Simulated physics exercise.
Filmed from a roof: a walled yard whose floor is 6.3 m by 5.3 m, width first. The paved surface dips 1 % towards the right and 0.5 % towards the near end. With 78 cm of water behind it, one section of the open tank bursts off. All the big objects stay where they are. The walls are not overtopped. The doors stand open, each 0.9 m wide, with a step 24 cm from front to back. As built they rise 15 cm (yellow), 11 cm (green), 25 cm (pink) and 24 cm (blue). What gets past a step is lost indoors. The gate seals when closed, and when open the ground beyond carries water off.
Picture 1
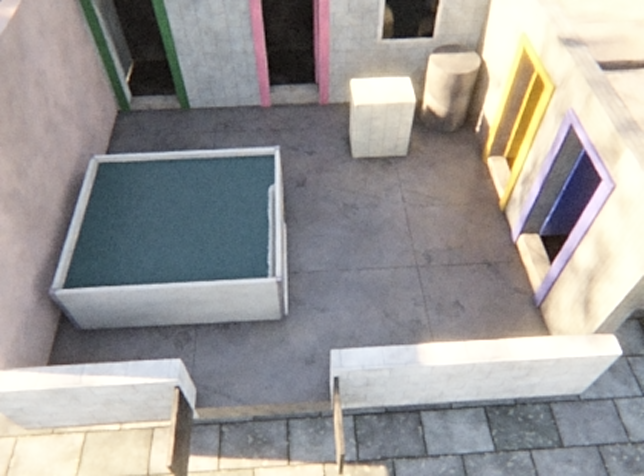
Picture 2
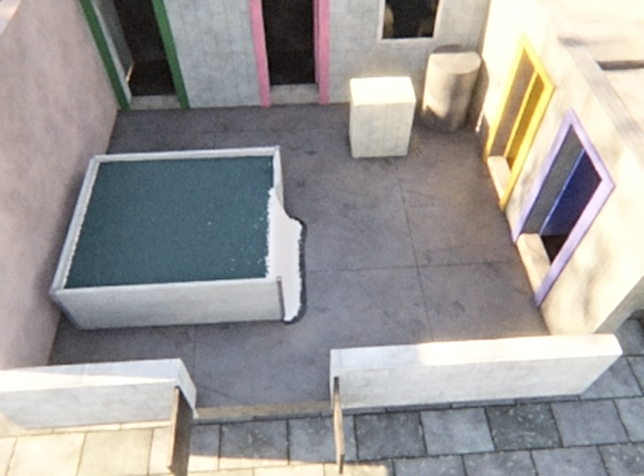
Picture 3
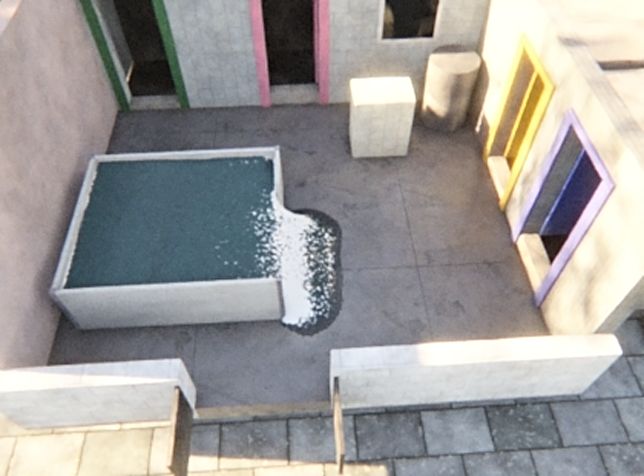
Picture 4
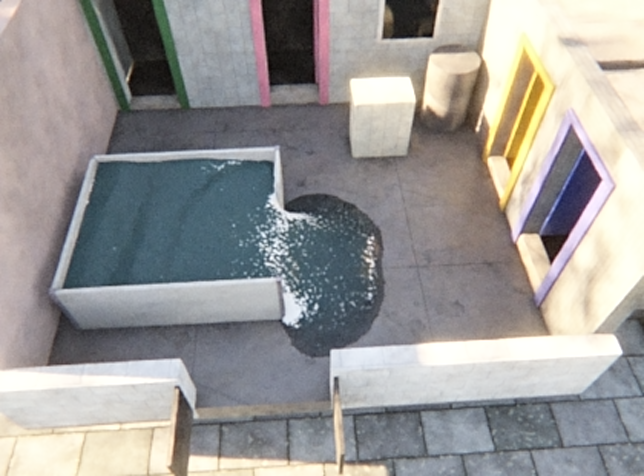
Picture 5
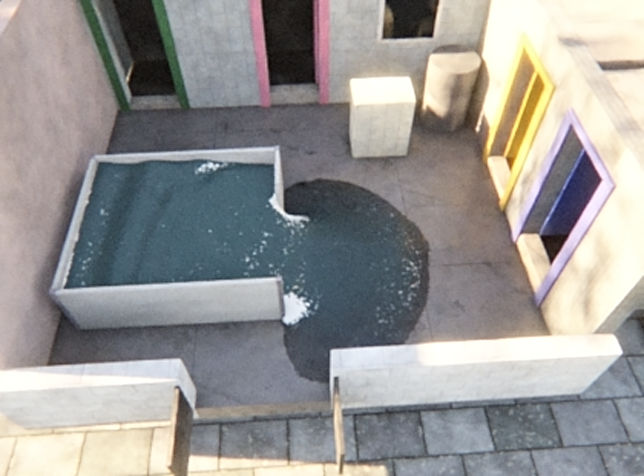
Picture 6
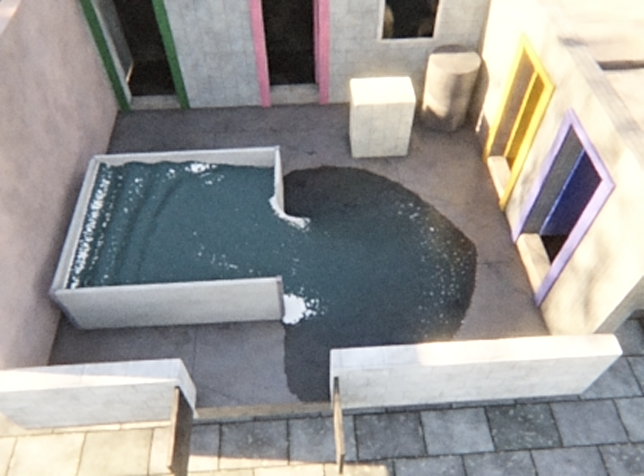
In a walled yard with colourful doorways, part of the right side of an open tank gave way, and water poured out in a white rush, then spread across the paving towards the right and the near wall.
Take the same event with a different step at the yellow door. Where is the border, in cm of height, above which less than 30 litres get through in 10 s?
About 25 cm.
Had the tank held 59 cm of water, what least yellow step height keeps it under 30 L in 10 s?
About 19 cm.
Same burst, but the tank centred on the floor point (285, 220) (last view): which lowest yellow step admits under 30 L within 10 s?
Some 35 cm.
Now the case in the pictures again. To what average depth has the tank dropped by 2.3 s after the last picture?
Roughly 30 cm on average.
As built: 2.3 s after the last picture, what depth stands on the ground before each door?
In cm: Yellow 29, green 0, pink 0, blue 40.
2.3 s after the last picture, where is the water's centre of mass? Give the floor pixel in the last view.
Near (334, 255).
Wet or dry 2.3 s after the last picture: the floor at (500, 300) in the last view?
It is under water.
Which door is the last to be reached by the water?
Last comes the green one.
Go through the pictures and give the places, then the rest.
The first picture shows still water, 78 cm deep, in the open tank at (179, 216); the yellow door at (512, 134) is dry.
In the second picture, the gap is at (279, 255), the front 0.3 m out at (302, 233); the back of the open tank holds 78 cm.
In the third picture, the front is at (336, 245), 0.8 m from the gap at (279, 256); 1.3 m2 of floor is wet, 78 cm left at the back.
In the fourth picture, the front is at (377, 246), 1.4 m from the gap at (279, 258); 2.8 m2 of floor is wet, 78 cm left at the back.
In the fifth picture, the gap is at (279, 257), the front 2.0 m out at (422, 261); the back of the open tank holds 76 cm.
In the sixth picture, water pours out at (279, 257) and has run 2.7 m, to (469, 262); about 6 cm deep outside, 68 cm at the back; the yellow door at (512, 134), 3.7 m from the gap, is still 1.2 m from the nearest water.
Then, 0.7 s after the last picture water covers 45 % of the floor, deepest (48 cm) near (549, 368); 23 cm at the yellow door, 1 litre in over its 15 cm step.
Then, 2.3 s after the last picture water covers 50 % of the floor, deepest (42 cm) near (549, 368); 29 cm at the yellow door, 79 litres in over its 15 cm step.
Then, 9.3 s after the last picture water covers 95 % of the floor, deepest (18 cm) near (237, 157); 16 cm at the yellow door, 252 litres in over its 15 cm step.
At the yellow door as built, the water peaked near 30 cm, 2.1 s after the last picture.
With a step of 22.5 cm, 66 litres would have come in within the 10 s; with 30 cm, 5 litres. So under 30 litres takes about 25 cm.
